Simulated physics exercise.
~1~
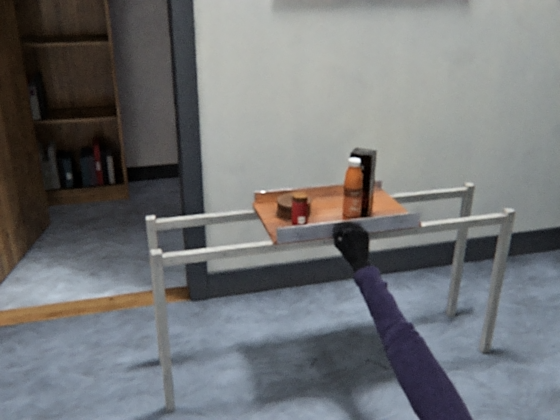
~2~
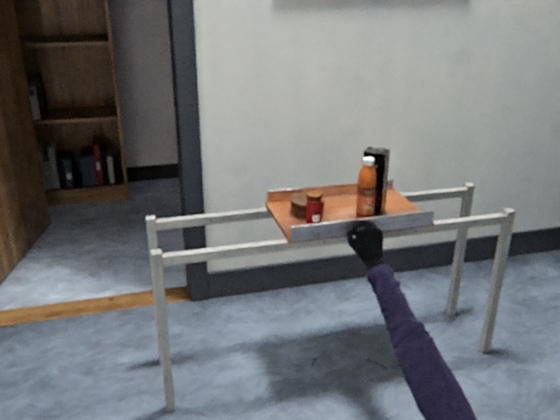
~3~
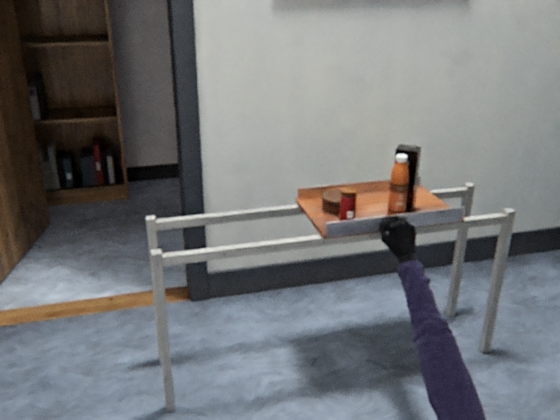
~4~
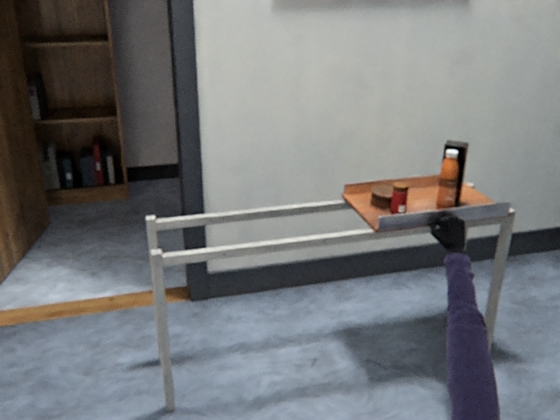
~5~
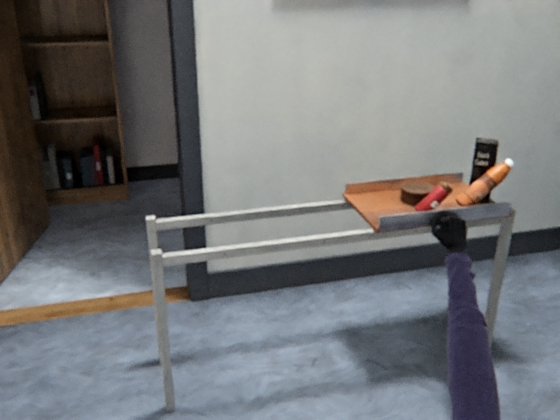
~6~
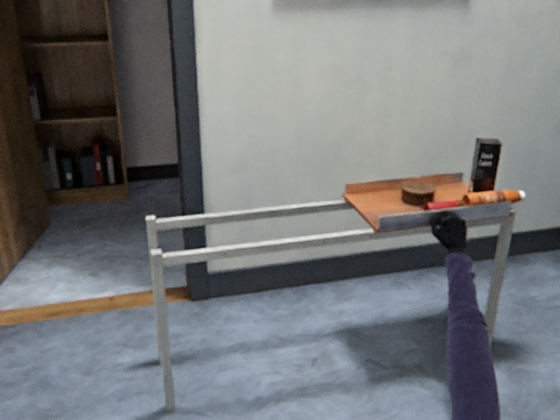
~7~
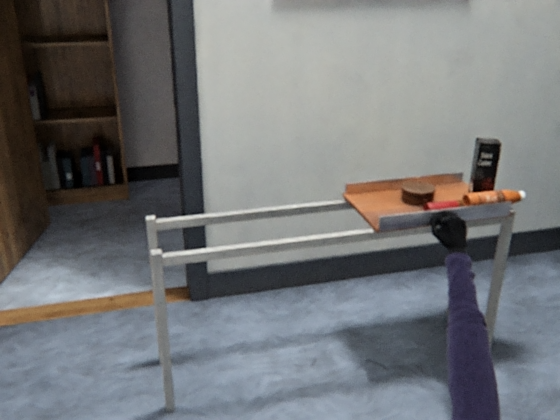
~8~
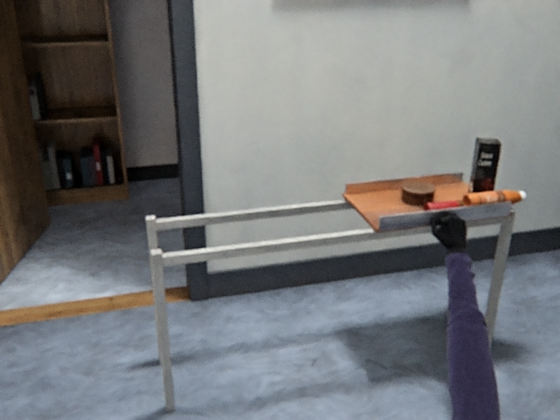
In a room with a bluish floor, seen from slightly above, a gray metal rail frame stands before a pale wall, with a doorway and bookshelf at left. An orange-brown tray on it carries a flat brown tub and red shaker on its left side and an orange bottle and black carton toward the right. A black-gloved hand in a purple sleeve moves the tray rightward until it stops at the right end. The items slide farther right as the shaker and bottle tip over. Both finish lying on the tray, with the carton upright and the tub beside them.
